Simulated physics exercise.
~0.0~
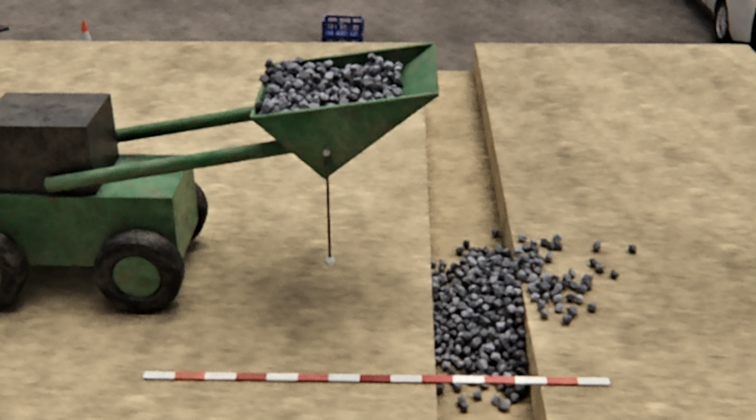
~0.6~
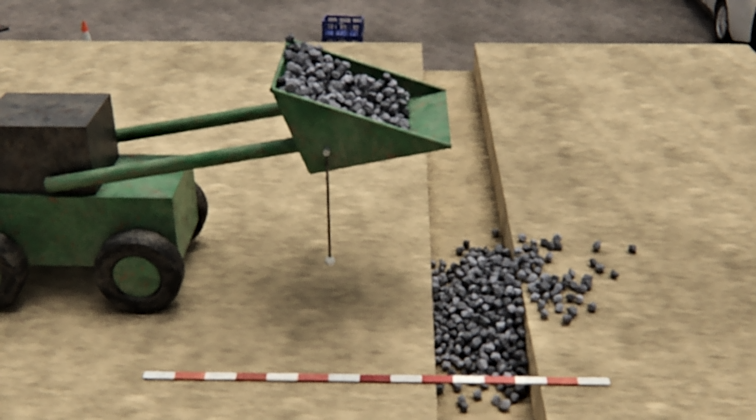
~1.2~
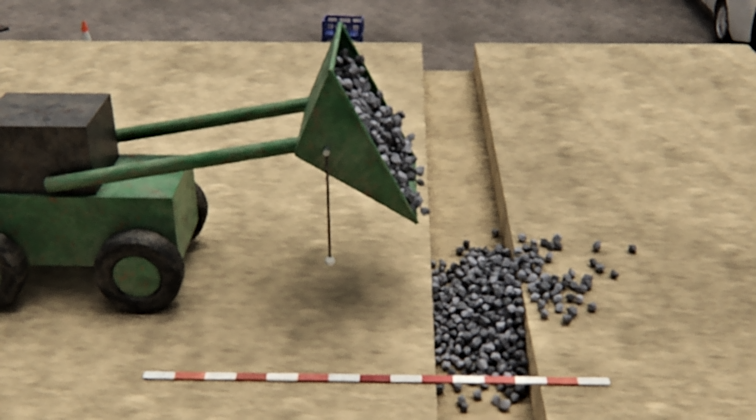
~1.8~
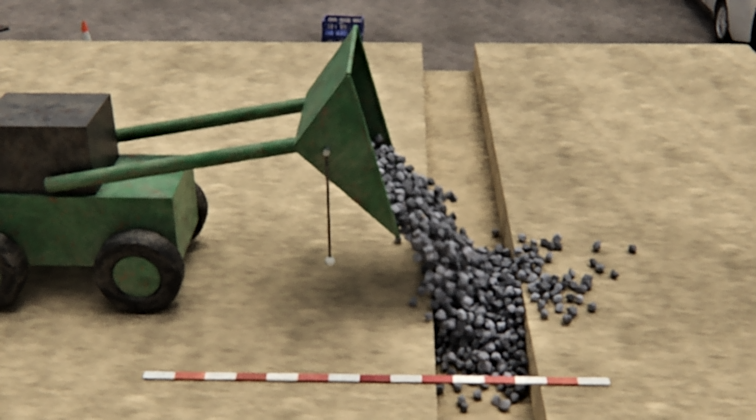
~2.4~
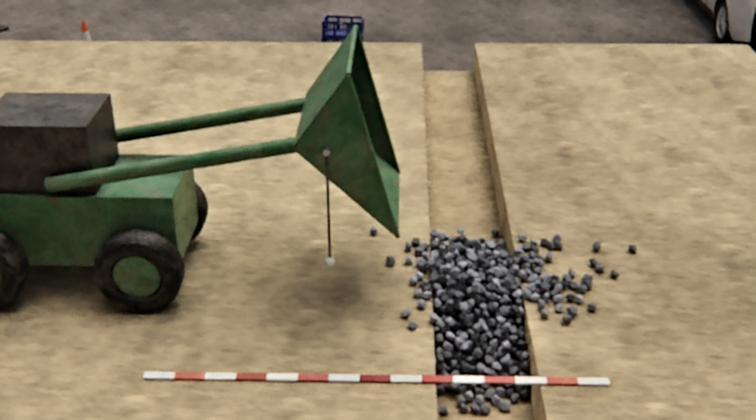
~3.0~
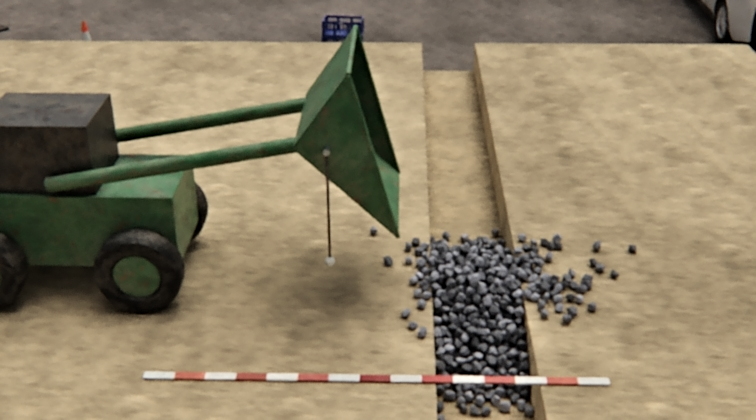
The clip shows a green loader tipping its raised bucket of dark grey stones forward until they slide out to the right into a trench already partly filled with stones, leaving the bucket empty and tilted, the trench pile larger, and a few stones scattered on the near edge.
